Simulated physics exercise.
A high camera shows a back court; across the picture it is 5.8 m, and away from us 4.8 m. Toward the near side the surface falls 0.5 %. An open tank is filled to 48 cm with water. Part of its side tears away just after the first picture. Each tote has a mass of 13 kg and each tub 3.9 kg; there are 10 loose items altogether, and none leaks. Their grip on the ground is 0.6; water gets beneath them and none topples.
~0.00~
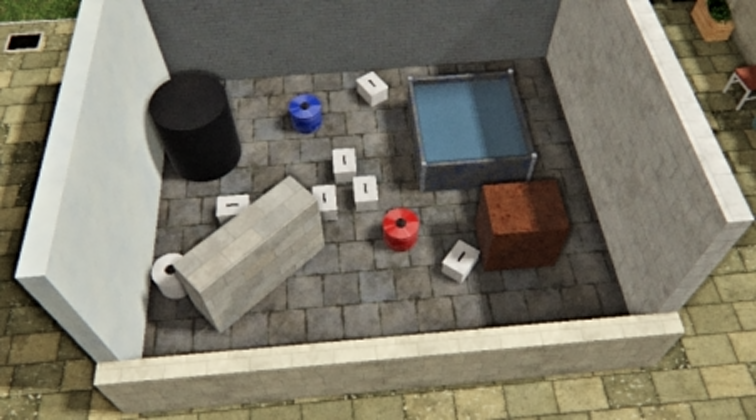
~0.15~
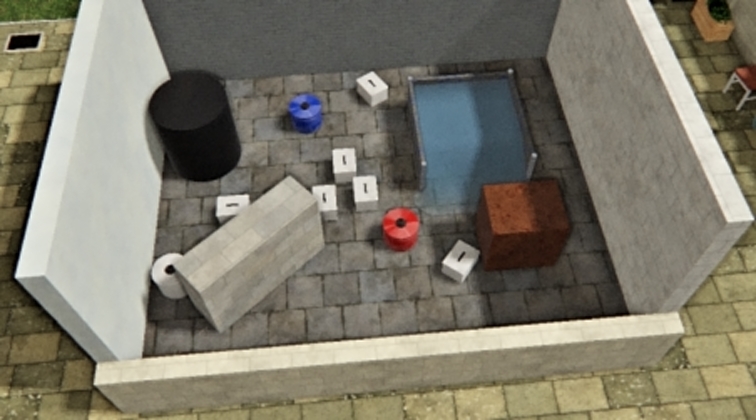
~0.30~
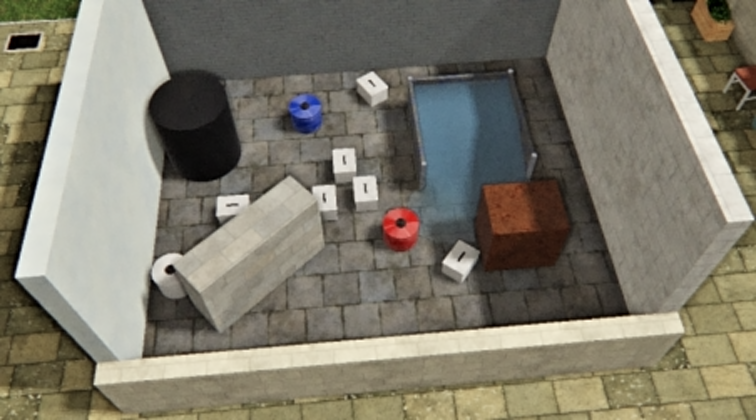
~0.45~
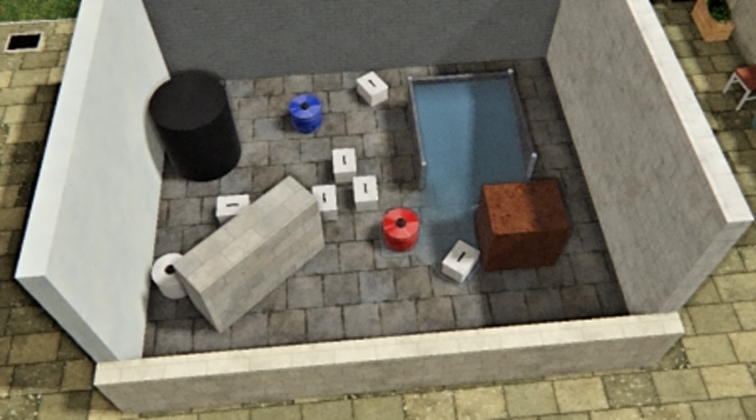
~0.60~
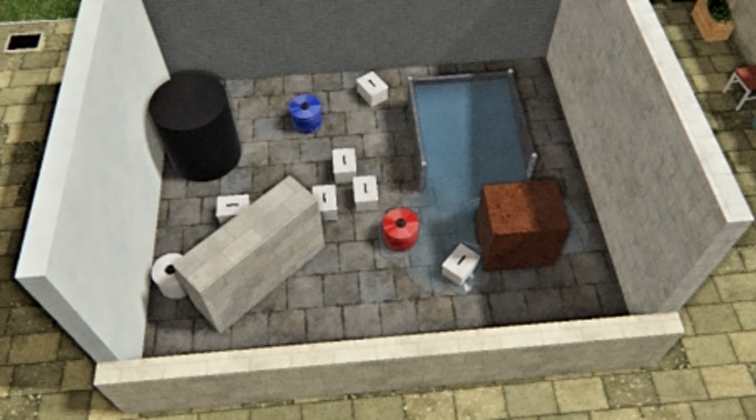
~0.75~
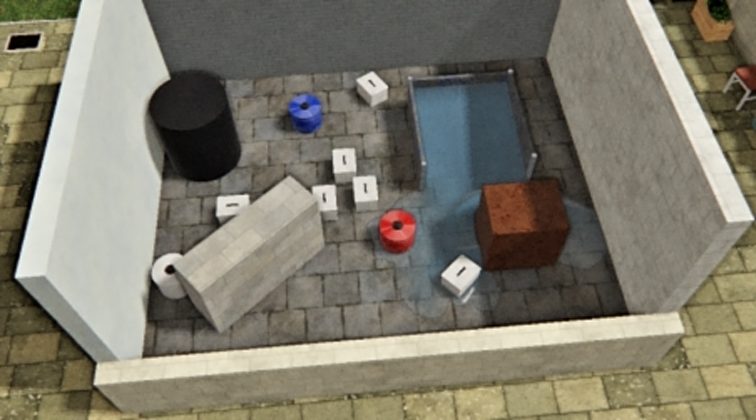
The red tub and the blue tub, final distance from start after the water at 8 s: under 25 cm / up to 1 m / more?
Red tub - more than 1 m, blue tub - under 25 cm.
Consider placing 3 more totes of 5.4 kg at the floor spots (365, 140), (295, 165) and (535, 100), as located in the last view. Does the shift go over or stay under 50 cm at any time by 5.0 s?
Answers, first to last: Not exceeding, not exceeding, exceeding.
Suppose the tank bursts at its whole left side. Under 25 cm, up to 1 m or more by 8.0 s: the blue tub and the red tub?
Blue tub: Washed well away; red tub: A modest shift.
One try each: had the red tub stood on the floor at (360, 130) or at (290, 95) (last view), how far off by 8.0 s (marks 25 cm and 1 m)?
Try one: It hardly moves. Try two: It hardly moves.
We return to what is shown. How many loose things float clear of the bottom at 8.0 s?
At that time the total is 2.
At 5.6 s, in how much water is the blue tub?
Depth approx. 0 cm.
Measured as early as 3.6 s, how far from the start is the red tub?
Roughly 300 cm.
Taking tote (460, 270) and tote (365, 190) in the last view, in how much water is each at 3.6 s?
Roughly 8 and 2 cm.
After 1.6 s the red tub is near (336, 258), 0.9 m from its start, aground; the blue tub is near (305, 106), 0.0 m from its start, aground; 0 afloat.
After 3.6 s the red tub is near (152, 325), 3.2 m from its start, afloat; the blue tub is near (305, 106), 0.0 m from its start, aground; 1 afloat.
After 5.6 s the red tub is near (207, 179), 2.6 m from its start, afloat; the blue tub is near (305, 106), 0.0 m from its start, aground; 1 afloat.
After 8.0 s the red tub is near (305, 127), 2.1 m from its start, afloat; the blue tub is near (305, 103), 0.1 m from its start, aground; 2 afloat.
